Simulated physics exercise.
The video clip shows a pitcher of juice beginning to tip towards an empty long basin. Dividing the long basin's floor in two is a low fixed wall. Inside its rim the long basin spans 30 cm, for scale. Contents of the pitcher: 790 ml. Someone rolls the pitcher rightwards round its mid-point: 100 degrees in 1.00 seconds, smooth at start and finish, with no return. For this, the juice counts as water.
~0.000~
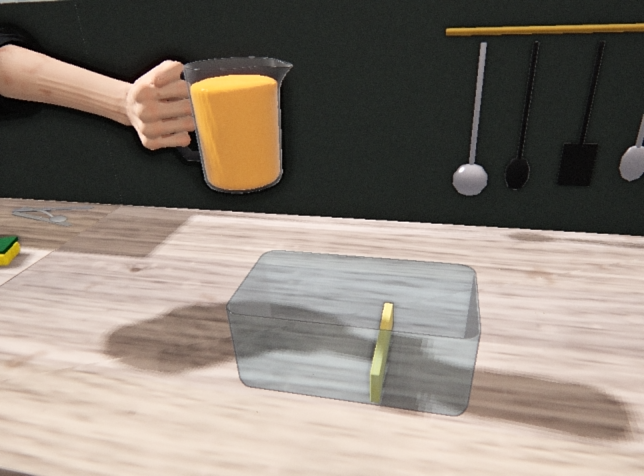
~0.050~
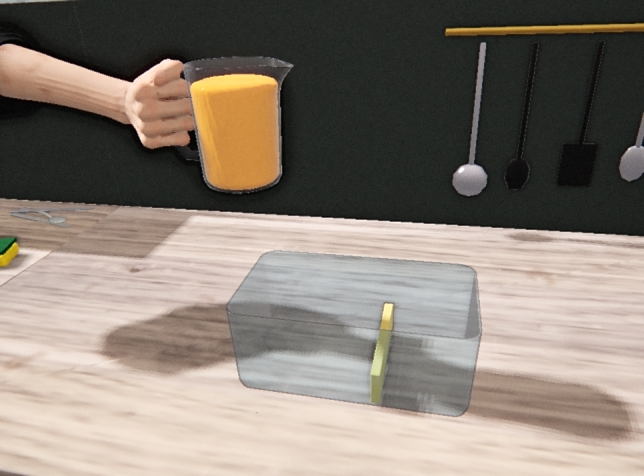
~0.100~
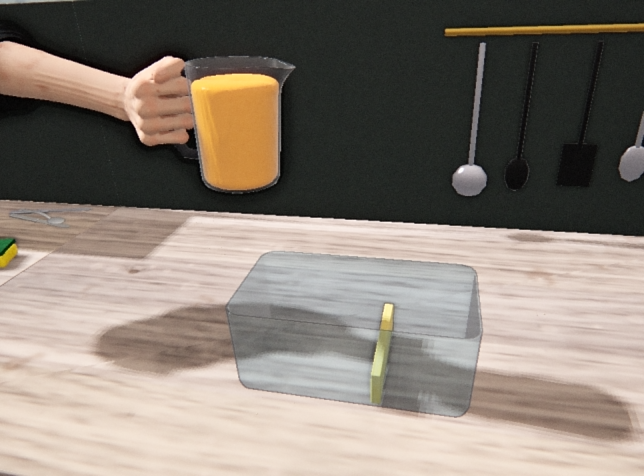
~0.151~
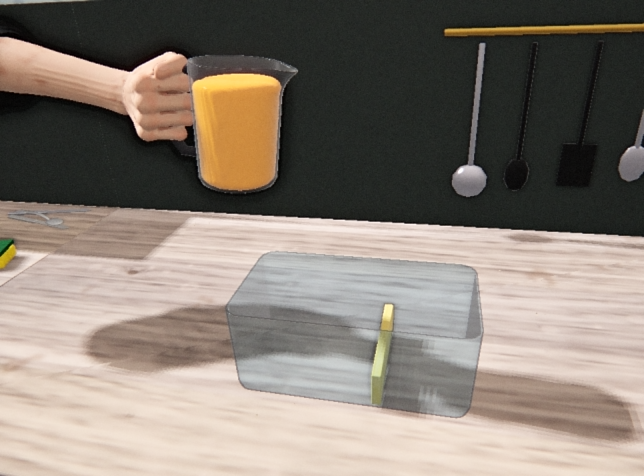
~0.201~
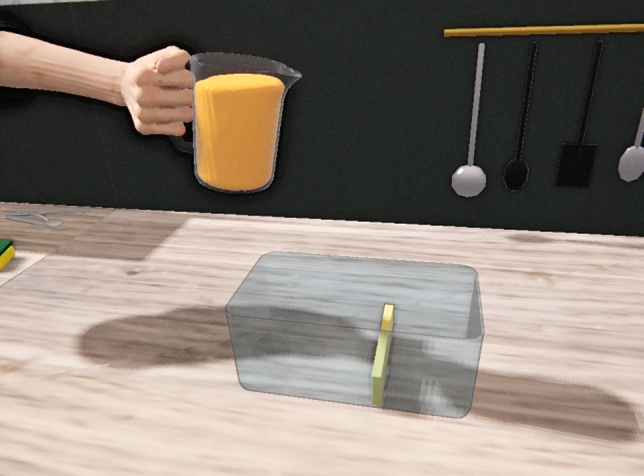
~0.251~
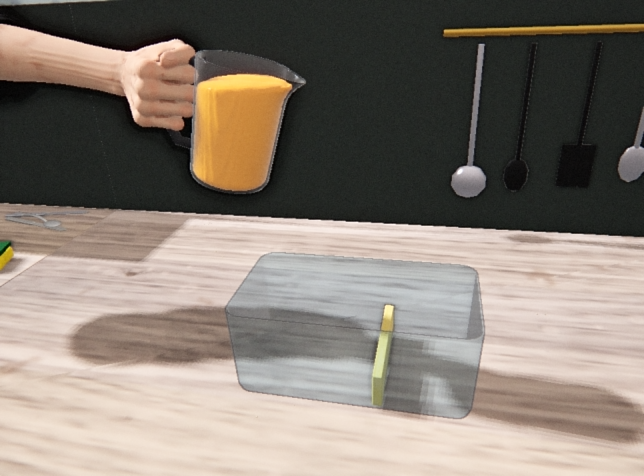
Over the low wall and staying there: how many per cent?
43 out of 100.
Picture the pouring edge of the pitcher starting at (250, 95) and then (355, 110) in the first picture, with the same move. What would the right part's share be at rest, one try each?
Around 5 per cent first, around 85 per cent next.
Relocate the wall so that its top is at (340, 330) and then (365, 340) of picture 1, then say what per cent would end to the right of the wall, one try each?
95 in a hundred, followed by 75 in a hundred.
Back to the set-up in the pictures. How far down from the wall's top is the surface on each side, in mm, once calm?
Roughly 32 mm on the left side and roughly 26 mm on the right.
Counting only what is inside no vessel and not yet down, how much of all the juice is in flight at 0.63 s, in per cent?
Roughly 16 percent.
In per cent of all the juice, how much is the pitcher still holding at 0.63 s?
I'd estimate some 82 % remains.
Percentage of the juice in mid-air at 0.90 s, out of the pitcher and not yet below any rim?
Some 28 % is up in the air.
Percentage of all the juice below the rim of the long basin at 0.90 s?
That comes to about 38 percent.
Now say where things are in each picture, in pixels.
Tilt 0°; pouring edge (292, 65); surface from (197, 82) to (279, 82); the long basin's rim runs from (246, 279) to (477, 300); the wall's top is at (383, 336), in the first picture.
Tilt 1°; pouring edge (292, 65); surface from (197, 82) to (279, 82), in the second picture.
Tilt 2°; pouring edge (294, 67); surface from (198, 80) to (279, 83), in the third picture.
Tilt 6°; pouring edge (297, 70); surface from (200, 80) to (281, 83), in the fourth picture.
Tilt 10°; pouring edge (301, 75); surface from (201, 82) to (285, 83), in the fifth picture.
Tilt 15°; pouring edge (305, 82); surface from (203, 83) to (292, 83), in the sixth picture.
By 0.63 s the tilt is 69° and 81 per cent is still to pour, 1 is left of the wall and 1 right of it.
By 0.90 s the tilt is 98° and 35 per cent is still to pour, 13 is left of the wall and 25 right of it.
By 1.19 s the tilt is 100° and 6 per cent is still to pour, 42 is left of the wall and 42 right of it.
By 1.50 s the tilt is 100° and 1 per cent is still to pour, 54 is left of the wall and 43 right of it.
At rest 55 per cent lies left of the wall, 43 right of it and 2 outside.
